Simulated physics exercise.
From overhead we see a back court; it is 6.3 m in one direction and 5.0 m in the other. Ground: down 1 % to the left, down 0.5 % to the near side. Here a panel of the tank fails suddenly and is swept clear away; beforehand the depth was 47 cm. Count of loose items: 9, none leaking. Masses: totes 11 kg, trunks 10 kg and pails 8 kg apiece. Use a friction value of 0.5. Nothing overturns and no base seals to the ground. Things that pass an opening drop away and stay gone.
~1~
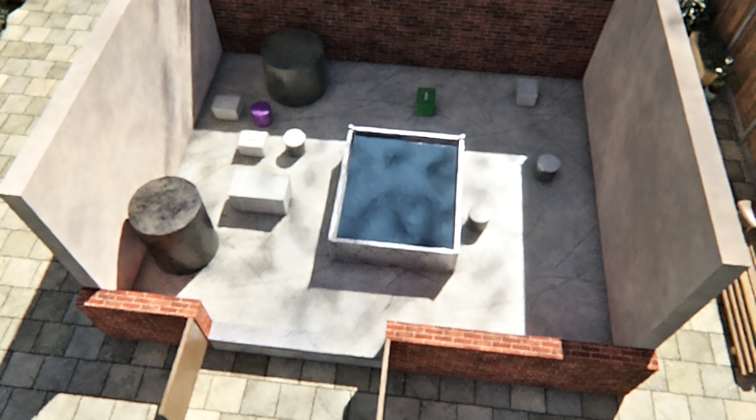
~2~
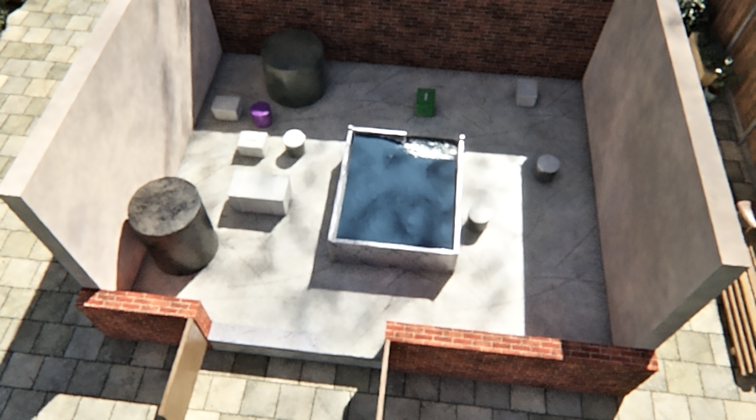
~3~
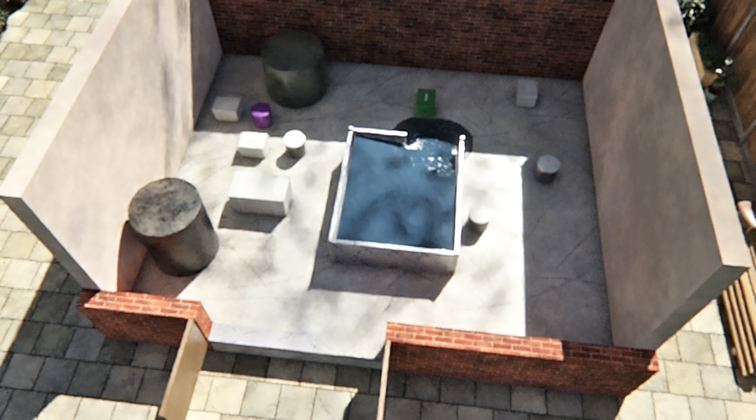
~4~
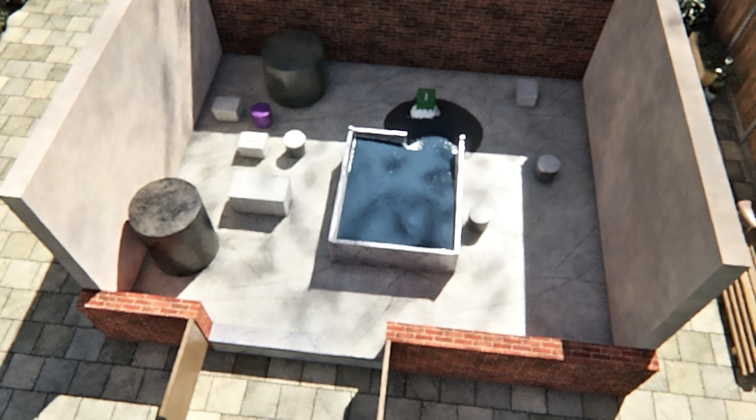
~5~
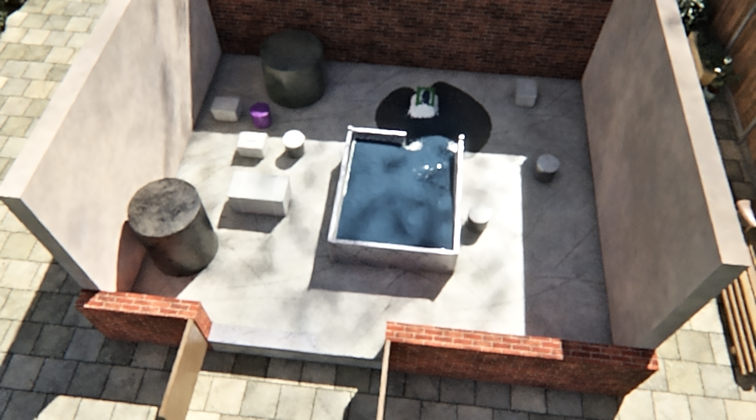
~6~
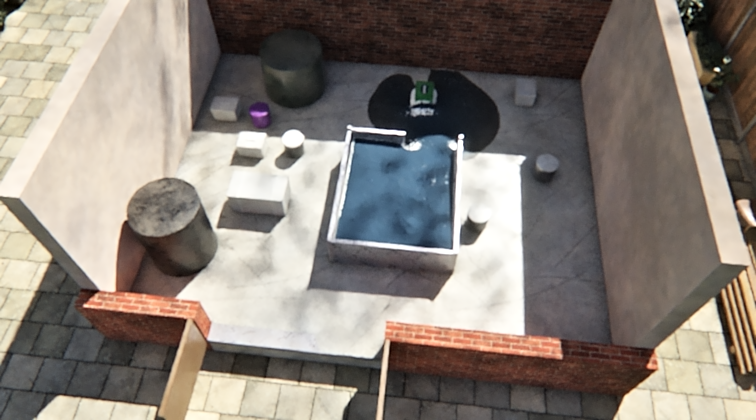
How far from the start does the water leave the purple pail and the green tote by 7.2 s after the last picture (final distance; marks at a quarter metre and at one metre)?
Here's what I'd expect: The purple pail remains in place while the green tote is pushed a long way.
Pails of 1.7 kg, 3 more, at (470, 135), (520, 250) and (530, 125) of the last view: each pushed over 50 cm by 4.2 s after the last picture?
Note, same order as listed: Beyond the limit, inside the limit, beyond the limit.
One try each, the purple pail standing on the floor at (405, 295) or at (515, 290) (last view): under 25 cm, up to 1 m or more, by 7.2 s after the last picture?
Run one, it remains planted; run two, it remains planted.
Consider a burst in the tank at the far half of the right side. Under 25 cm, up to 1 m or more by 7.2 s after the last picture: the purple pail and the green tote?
Under that change the purple pail would sit tight and the green tote would sit tight.
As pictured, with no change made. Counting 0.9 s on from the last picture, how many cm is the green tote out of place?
Around 80 cm from the start by that time.
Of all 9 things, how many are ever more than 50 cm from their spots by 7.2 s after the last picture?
2.
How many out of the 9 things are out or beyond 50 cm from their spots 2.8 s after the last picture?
The answer is 2.
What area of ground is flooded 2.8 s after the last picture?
14 m2.
Then, 0.9 s after the last picture the purple pail is near (259, 109), 0.0 m from its start, aground; the green tote is near (412, 64), 0.8 m from its start, afloat; 0 of 9 are out; 1 afloat.
Then, 2.8 s after the last picture the purple pail is near (259, 109), 0.0 m from its start, aground; the green tote is near (331, 89), 1.6 m from its start, aground; 0 of 9 are out; 0 afloat.
Then, 4.8 s after the last picture the purple pail is near (259, 109), 0.0 m from its start, aground; the green tote is near (316, 114), 1.8 m from its start, aground; 0 of 9 are out; 0 afloat.
Then, 7.2 s after the last picture the purple pail is near (259, 109), 0.0 m from its start, aground; the green tote is near (316, 114), 1.8 m from its start, aground; 0 of 9 are out; 0 afloat.
